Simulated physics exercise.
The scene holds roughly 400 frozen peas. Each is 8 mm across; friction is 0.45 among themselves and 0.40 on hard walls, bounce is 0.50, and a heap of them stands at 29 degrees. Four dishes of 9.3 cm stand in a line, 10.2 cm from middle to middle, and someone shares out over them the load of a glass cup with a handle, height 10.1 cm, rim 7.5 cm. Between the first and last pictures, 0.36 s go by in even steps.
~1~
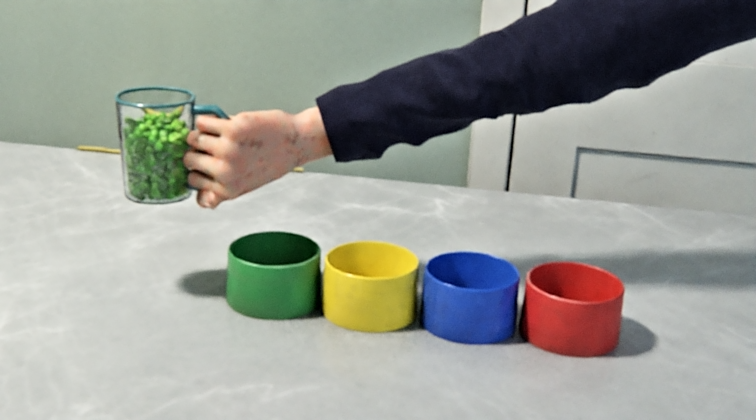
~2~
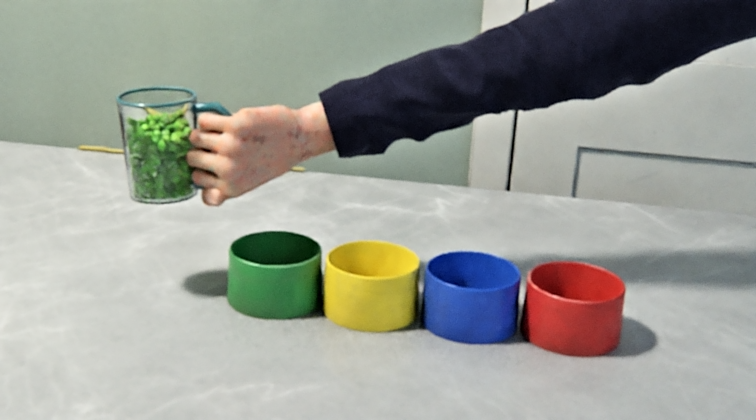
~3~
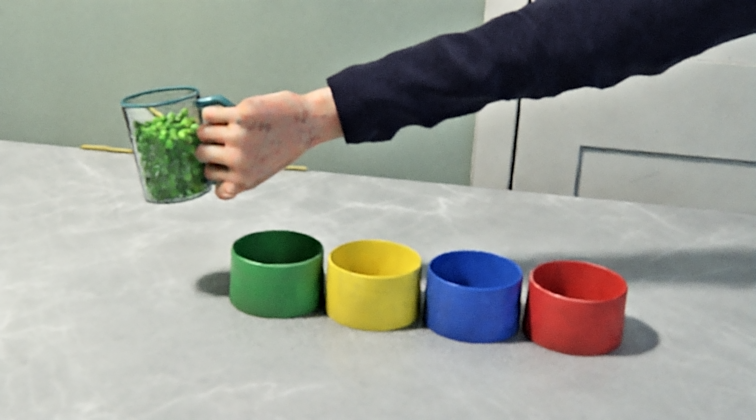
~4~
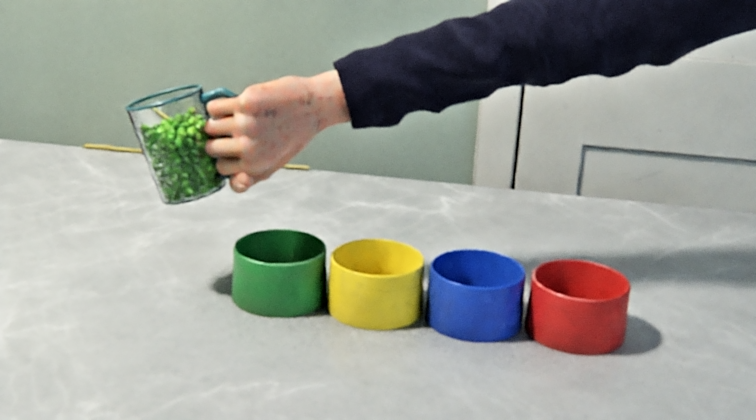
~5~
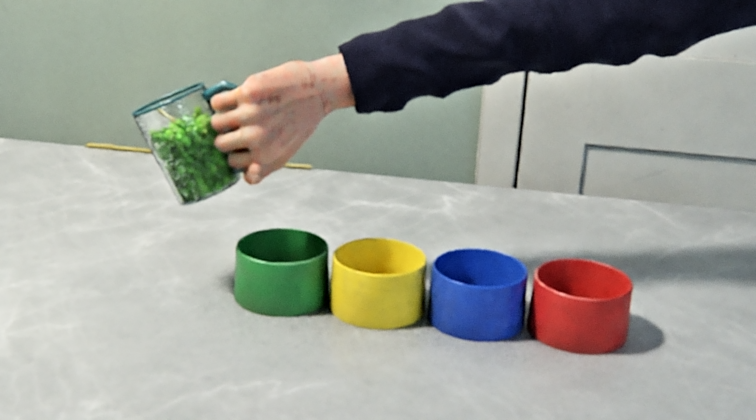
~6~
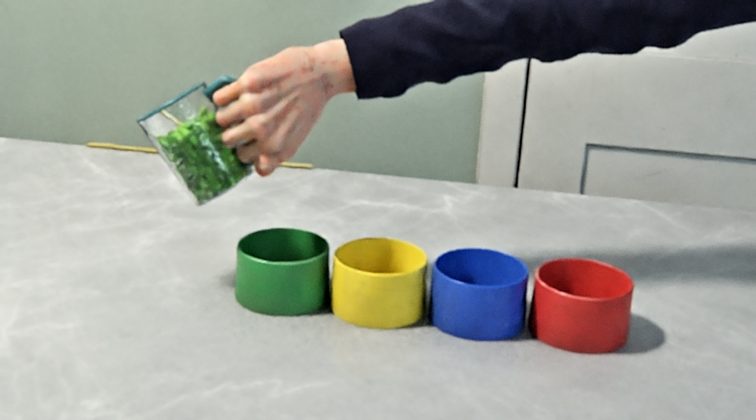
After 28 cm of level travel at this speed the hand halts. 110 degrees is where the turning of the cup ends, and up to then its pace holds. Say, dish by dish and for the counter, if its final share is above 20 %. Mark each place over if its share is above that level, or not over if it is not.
Red: Not over, blue: Not over, green: Over, yellow: Not over, counter: Over.
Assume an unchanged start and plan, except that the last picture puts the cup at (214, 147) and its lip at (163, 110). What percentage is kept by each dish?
Red 0, blue 0, green 0, yellow 90.
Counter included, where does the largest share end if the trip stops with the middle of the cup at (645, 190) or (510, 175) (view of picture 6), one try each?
Most lands at counter on the first run and at counter on the second.
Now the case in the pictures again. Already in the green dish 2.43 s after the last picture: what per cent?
Roughly 35 %.
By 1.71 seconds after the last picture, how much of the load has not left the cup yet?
It comes to about 0 percent.
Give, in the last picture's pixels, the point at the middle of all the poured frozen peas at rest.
Approximately (220, 284) in the last picture.
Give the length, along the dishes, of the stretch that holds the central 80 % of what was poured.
Some 17 cm.
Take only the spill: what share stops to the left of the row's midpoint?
Around 100 per cent of it.
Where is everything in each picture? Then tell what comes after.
In the first frame, cup at (157, 146), tilt 0 degrees, lip at (119, 94), moved 0.0 cm; middle of the pieces at (158, 156); green dish at (275, 249); yellow dish at (372, 260); blue dish at (472, 271); red dish at (575, 282).
In the second frame, cup at (161, 146), tilt 2 degrees, lip at (121, 95), moved 0.2 cm; middle of the pieces at (162, 156).
In the third frame, cup at (169, 146), tilt 9 degrees, lip at (125, 99), moved 1.0 cm; middle of the pieces at (172, 156).
In the fourth frame, cup at (180, 145), tilt 17 degrees, lip at (130, 105), moved 1.8 cm; middle of the pieces at (184, 156).
In the fifth frame, cup at (190, 145), tilt 25 degrees, lip at (136, 112), moved 2.6 cm; middle of the pieces at (196, 155).
In the sixth frame, cup at (198, 146), tilt 33 degrees, lip at (142, 119), moved 3.4 cm; middle of the pieces at (206, 155); green dish at (283, 245); yellow dish at (381, 256); blue dish at (481, 267); red dish at (584, 279).
Then, 1.03 s after the last picture, tilt 110 degrees; cup holds 30 %, green 10 %.
Then, 1.71 s after the last picture, tilt 110 degrees; cup holds 0 %, green 35 %.
Then, 2.43 s after the last picture, tilt 110 degrees; cup holds 0 %, green 35 %.
In the end, red 0 %, blue 0 %, green 35 %, yellow 0 %, counter 65 %.
